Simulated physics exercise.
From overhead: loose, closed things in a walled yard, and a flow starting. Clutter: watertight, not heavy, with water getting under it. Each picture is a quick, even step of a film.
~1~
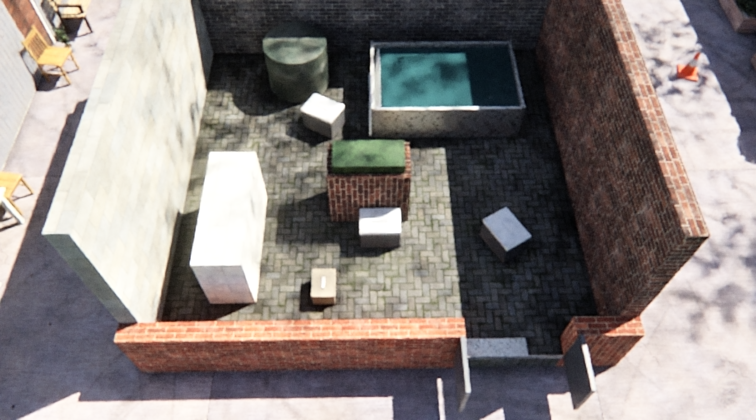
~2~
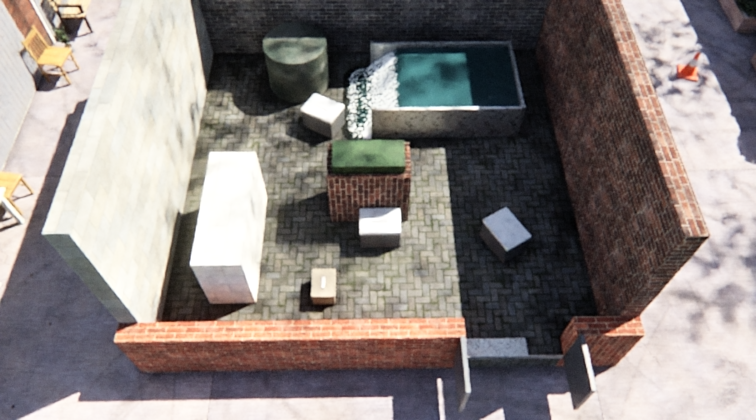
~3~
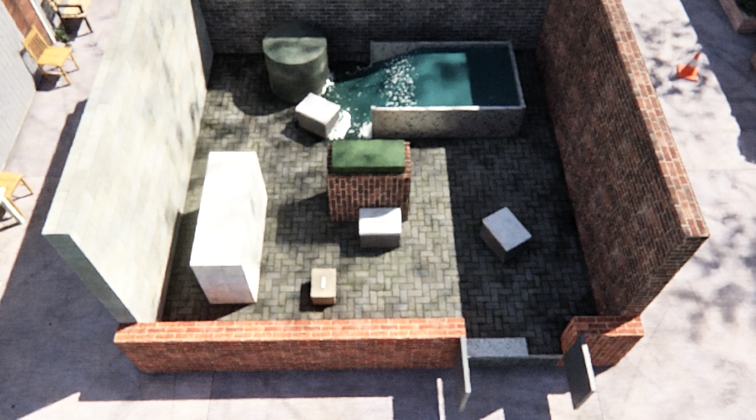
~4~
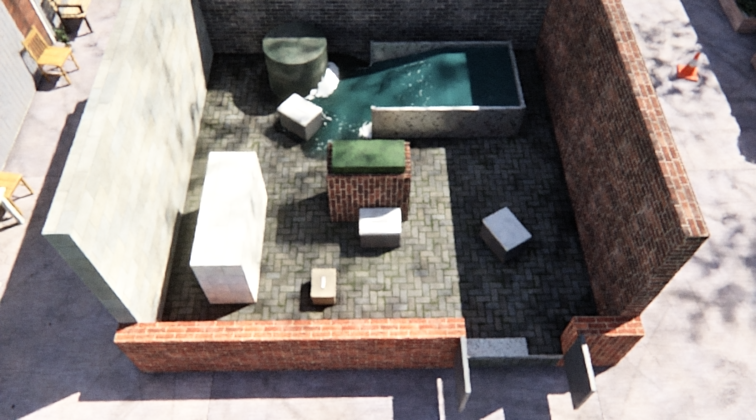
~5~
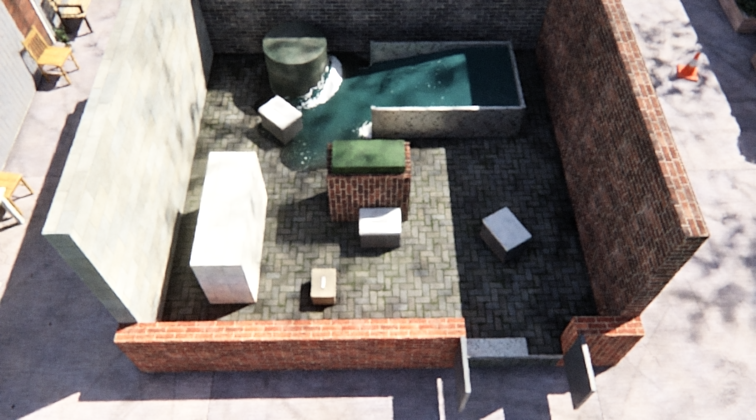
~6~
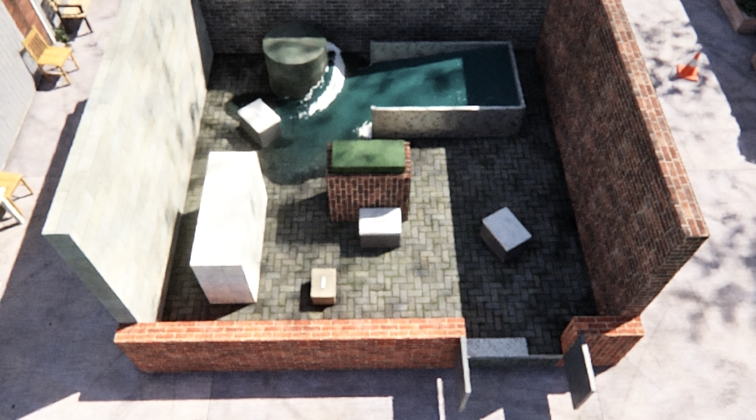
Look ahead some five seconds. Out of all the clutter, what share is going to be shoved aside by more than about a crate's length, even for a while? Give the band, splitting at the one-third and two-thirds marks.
The share moved far is below one third.
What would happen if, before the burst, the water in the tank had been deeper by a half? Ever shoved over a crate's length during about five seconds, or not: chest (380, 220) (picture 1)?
For that one, it's within that distance.
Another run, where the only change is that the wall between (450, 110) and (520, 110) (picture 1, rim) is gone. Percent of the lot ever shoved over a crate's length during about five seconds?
Estimate: Close to 20 in a hundred.
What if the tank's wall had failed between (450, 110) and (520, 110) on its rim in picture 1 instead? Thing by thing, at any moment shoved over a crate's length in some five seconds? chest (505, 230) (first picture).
Travels that far.
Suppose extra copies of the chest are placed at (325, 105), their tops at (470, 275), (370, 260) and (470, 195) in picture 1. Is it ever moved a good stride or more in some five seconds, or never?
Listed in sequence, the answers are remains nearby, remains nearby and remains nearby.
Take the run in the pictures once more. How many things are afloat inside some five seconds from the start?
That adds up to 1.
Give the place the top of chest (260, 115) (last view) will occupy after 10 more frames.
It should end up around (189, 175).
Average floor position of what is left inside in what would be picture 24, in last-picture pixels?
At about (361, 248).
A moment on, 1 of 5 are well off their spots; 0 afloat.
Next, 1 of 5 are well off their spots; 1 afloat.
Later, 1 of 5 are well off their spots; 1 afloat.
In the end, 1 of 5 are well off their spots, and 1 have been at some point; 1 afloat.
